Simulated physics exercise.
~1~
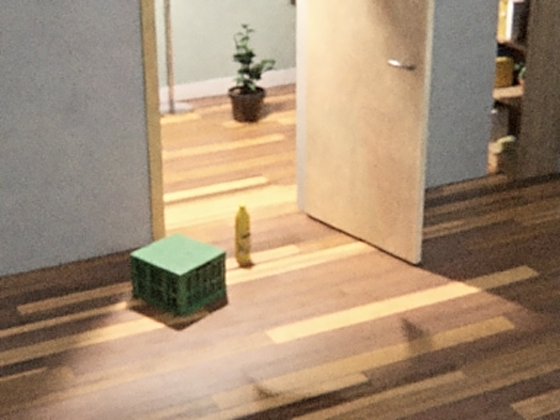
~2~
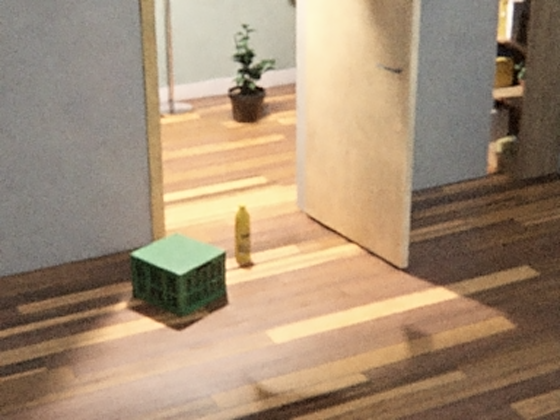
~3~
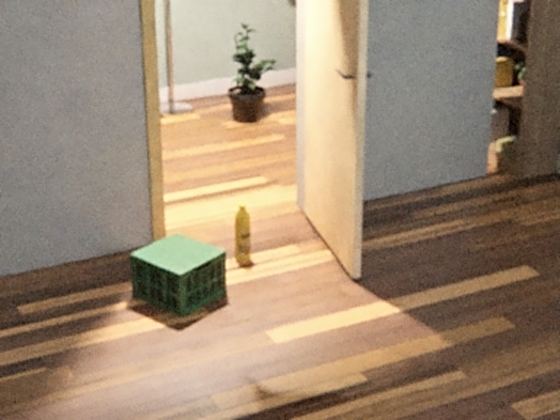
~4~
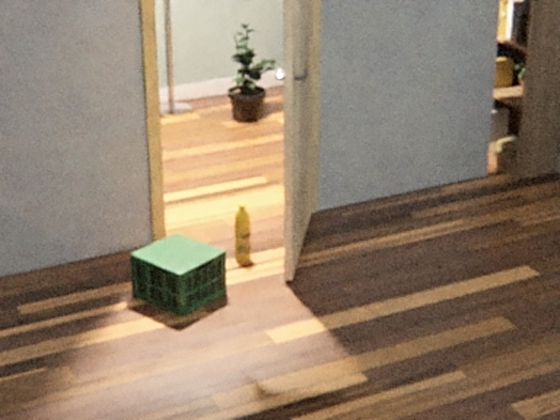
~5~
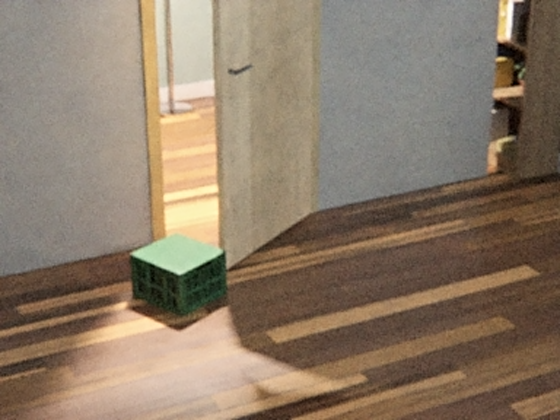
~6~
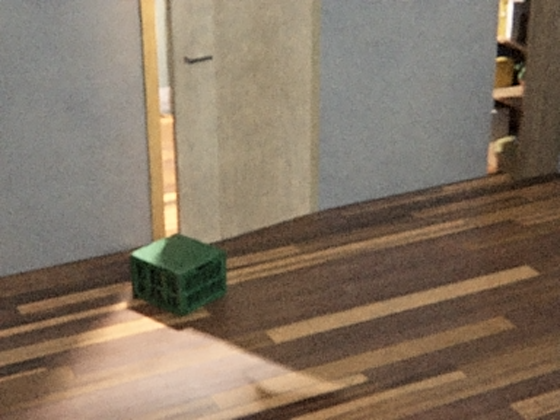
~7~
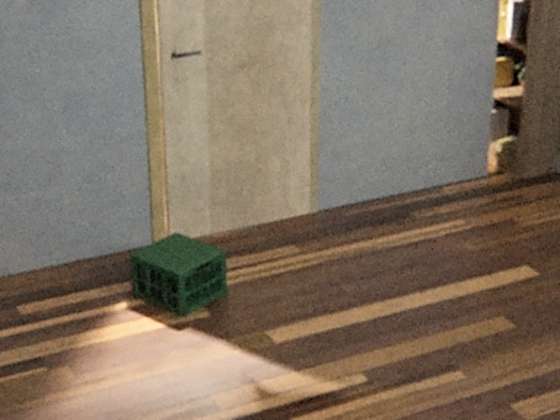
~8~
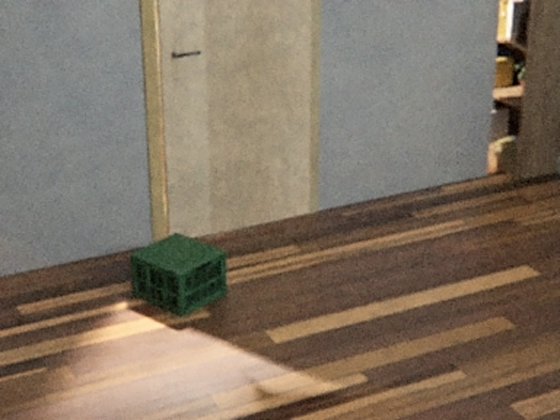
A pale wooden door stands wide open in a grey wall, seen from a still, raised view across a striped wooden floor. A green crate sits in front of the left side of the doorway, with an upright yellow bottle just to its right, while a potted plant shows in the bright room beyond. The door swings steadily leftward, with nobody in sight, narrowing the opening. As it sweeps past the bottle's spot, the bottle disappears from view and the plant is hidden. The door closes fully against the frame, cutting off the room's light, and the crate remains in place.
